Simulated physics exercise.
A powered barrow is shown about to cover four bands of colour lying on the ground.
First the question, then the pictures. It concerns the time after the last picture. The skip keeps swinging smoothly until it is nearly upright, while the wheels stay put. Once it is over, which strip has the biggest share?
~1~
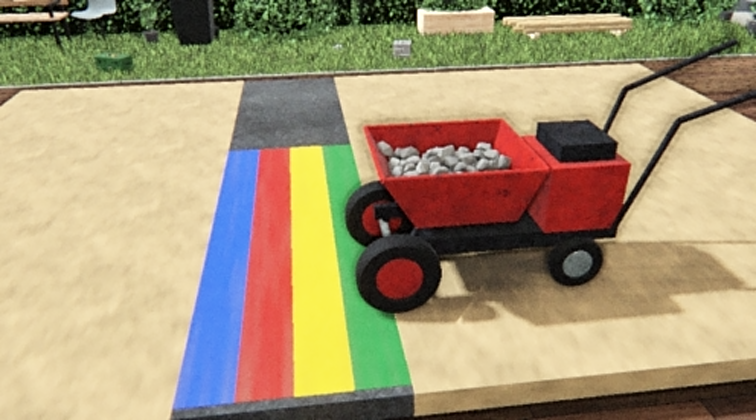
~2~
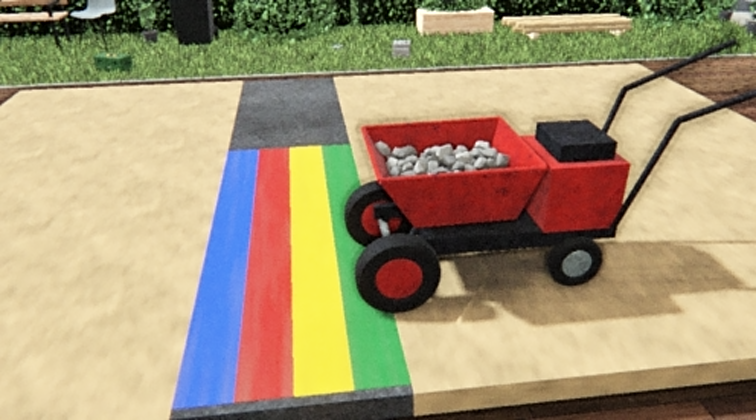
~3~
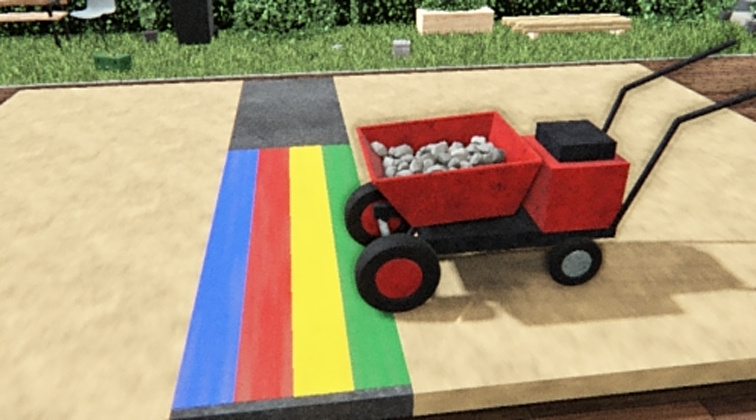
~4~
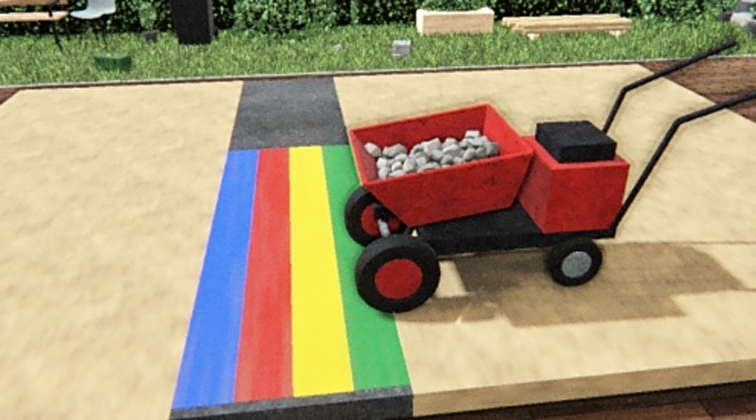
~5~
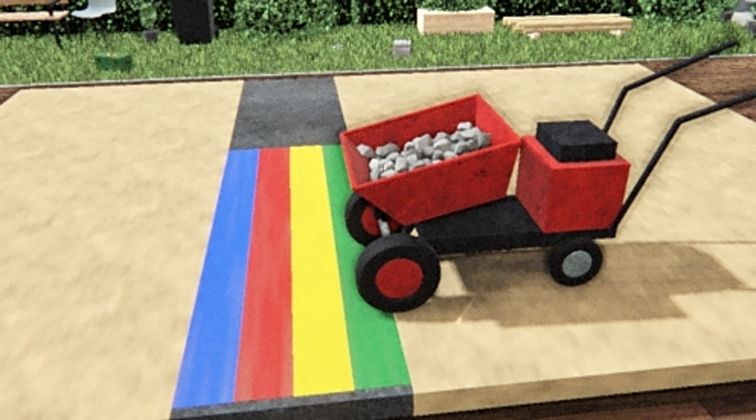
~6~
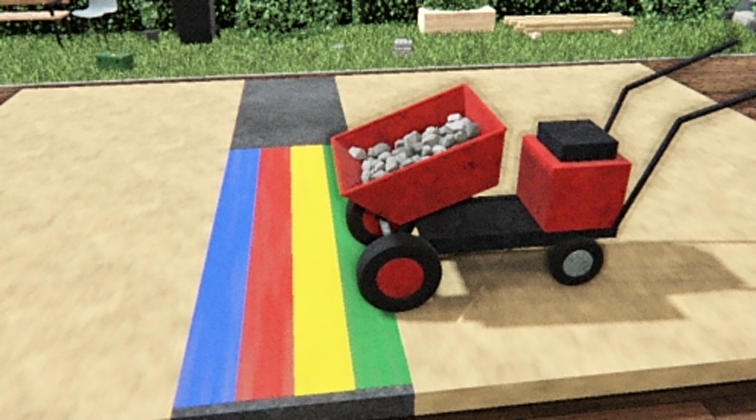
Biggest share: The red strip.
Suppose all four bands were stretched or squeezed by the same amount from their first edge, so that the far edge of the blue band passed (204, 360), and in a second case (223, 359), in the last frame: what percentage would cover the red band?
Shares: Near 40 %; near 30 %.
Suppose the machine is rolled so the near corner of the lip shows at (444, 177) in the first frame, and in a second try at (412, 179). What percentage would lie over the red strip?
First spot: 20 %, second spot: 50 %.
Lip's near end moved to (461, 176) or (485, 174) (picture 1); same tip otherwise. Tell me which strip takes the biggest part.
First spot: The yellow strip; second spot: The green strip.
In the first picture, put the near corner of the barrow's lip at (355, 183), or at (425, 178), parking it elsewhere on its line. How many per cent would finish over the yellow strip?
In turn, around 0 per cent and 40 per cent.
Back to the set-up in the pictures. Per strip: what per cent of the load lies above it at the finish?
Green: About 0; yellow: About 10; red: About 50; blue: About 30.
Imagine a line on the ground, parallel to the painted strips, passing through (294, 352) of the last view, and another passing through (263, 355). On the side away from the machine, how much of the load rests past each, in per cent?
90 % and 60 %, in that order.
Just after the last frame, skip tipped steeply; every one in the skip.
A moment on, skip tipped right over; the larger part in the skip; about a tenth over the red strip; just a few over the blue strip; just a few falling.
Further on, skip tipped right over; roughly a quarter in the skip; just a few over the yellow strip; roughly a third over the red strip; roughly a quarter over the blue strip; about a tenth off the paint.
When it is over, skip tipped right over; about a tenth in the skip; not one over the green strip; about a tenth over the yellow strip; roughly half over the red strip; roughly a quarter over the blue strip; about a tenth off the paint.
